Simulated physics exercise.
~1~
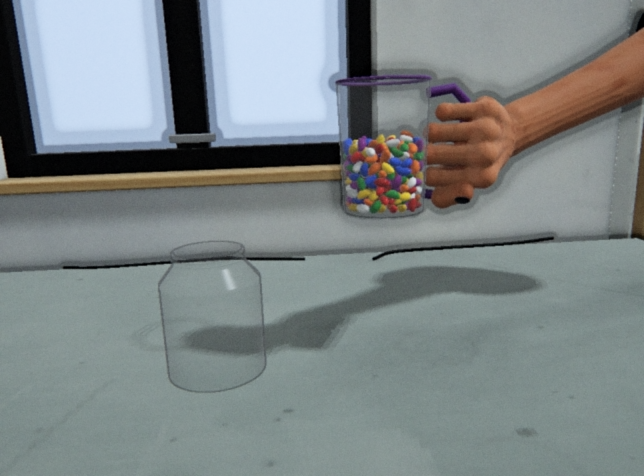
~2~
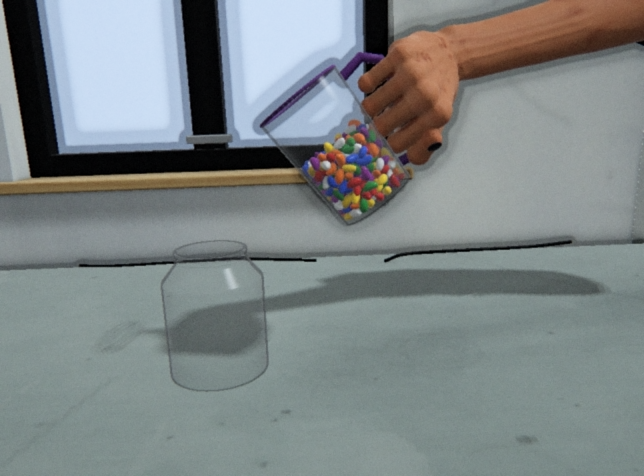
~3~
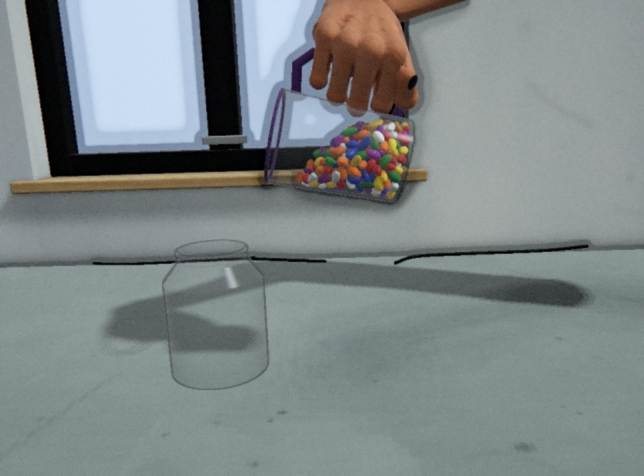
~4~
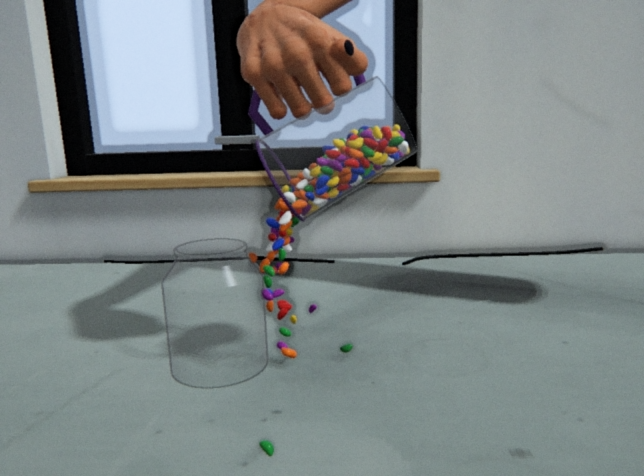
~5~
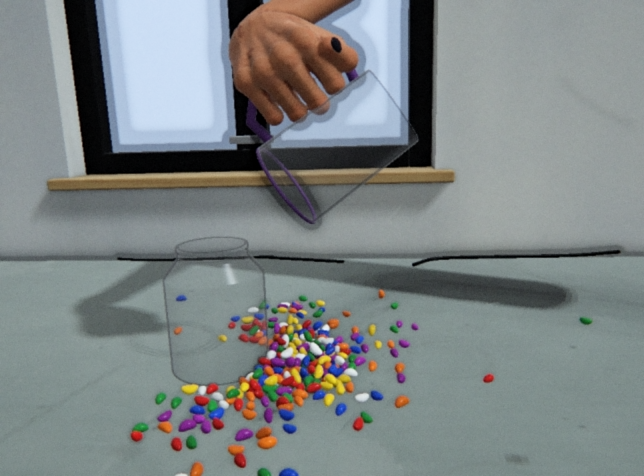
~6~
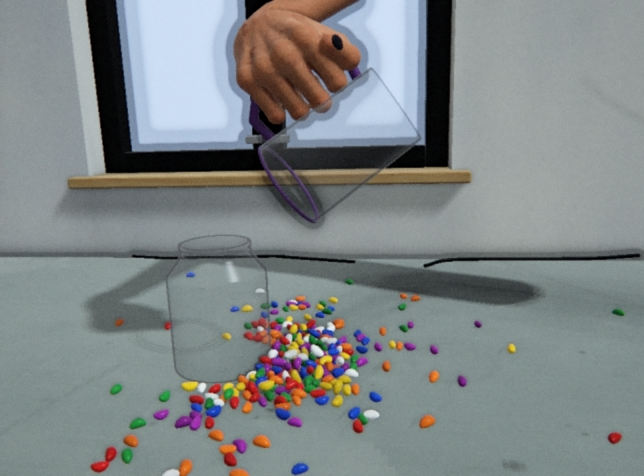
On a grey tabletop by a window, a hand tips jelly beans from a clear cup, missing the jar and scattering them.
